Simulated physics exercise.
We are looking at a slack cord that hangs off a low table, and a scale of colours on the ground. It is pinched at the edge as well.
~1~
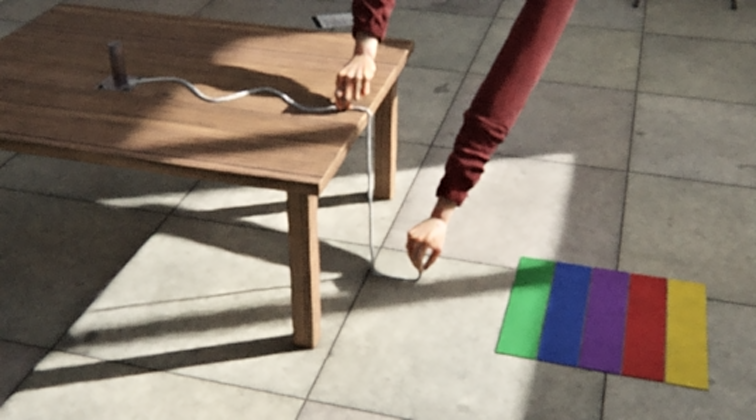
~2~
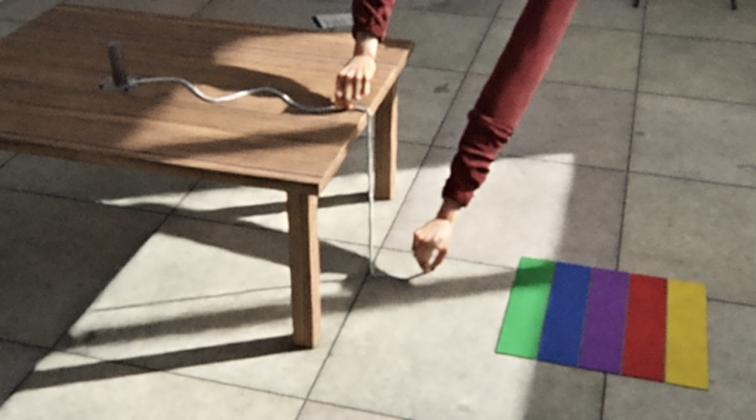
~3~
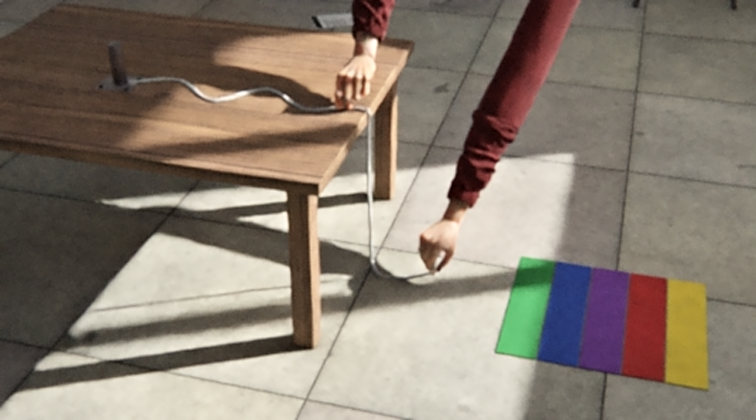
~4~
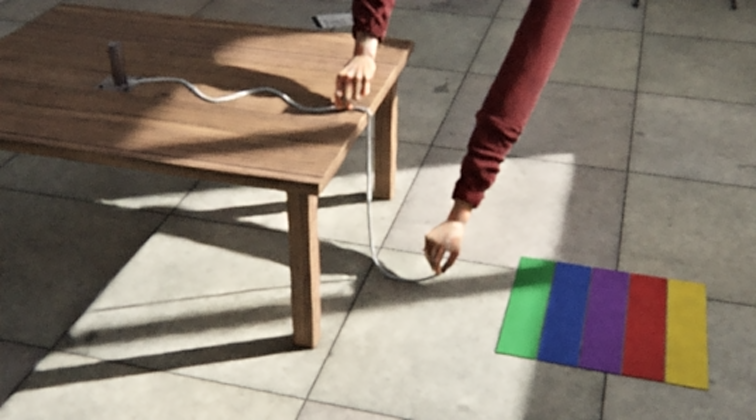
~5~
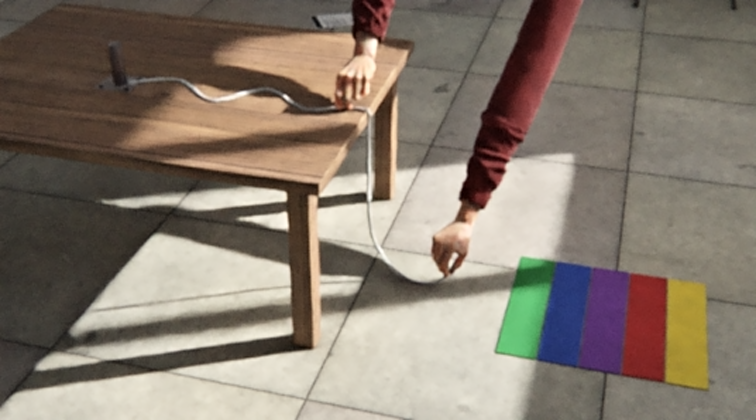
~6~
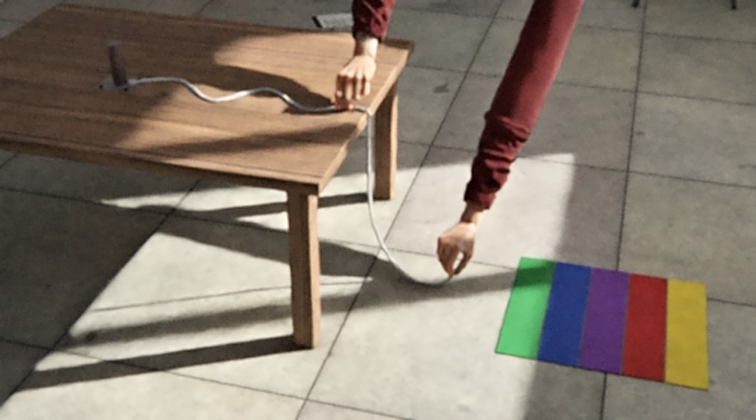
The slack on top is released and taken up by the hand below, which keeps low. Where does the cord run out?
It halts on the purple strip.
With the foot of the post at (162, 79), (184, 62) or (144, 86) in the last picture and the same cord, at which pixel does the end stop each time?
Try by try, around (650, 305), (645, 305) and (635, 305).
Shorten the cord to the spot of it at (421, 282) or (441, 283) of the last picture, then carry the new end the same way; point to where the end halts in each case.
About (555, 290) and (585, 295).
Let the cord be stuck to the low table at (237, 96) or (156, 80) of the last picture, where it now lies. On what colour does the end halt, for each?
One after the other, blue; purple.
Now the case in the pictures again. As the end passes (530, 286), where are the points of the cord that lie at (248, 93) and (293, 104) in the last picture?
Near (274, 100) and (338, 106).
Soon after, end near (530, 286); over green.
After that, end near (578, 294); over blue.
At the stop, end near (607, 299); over purple. Over purple.
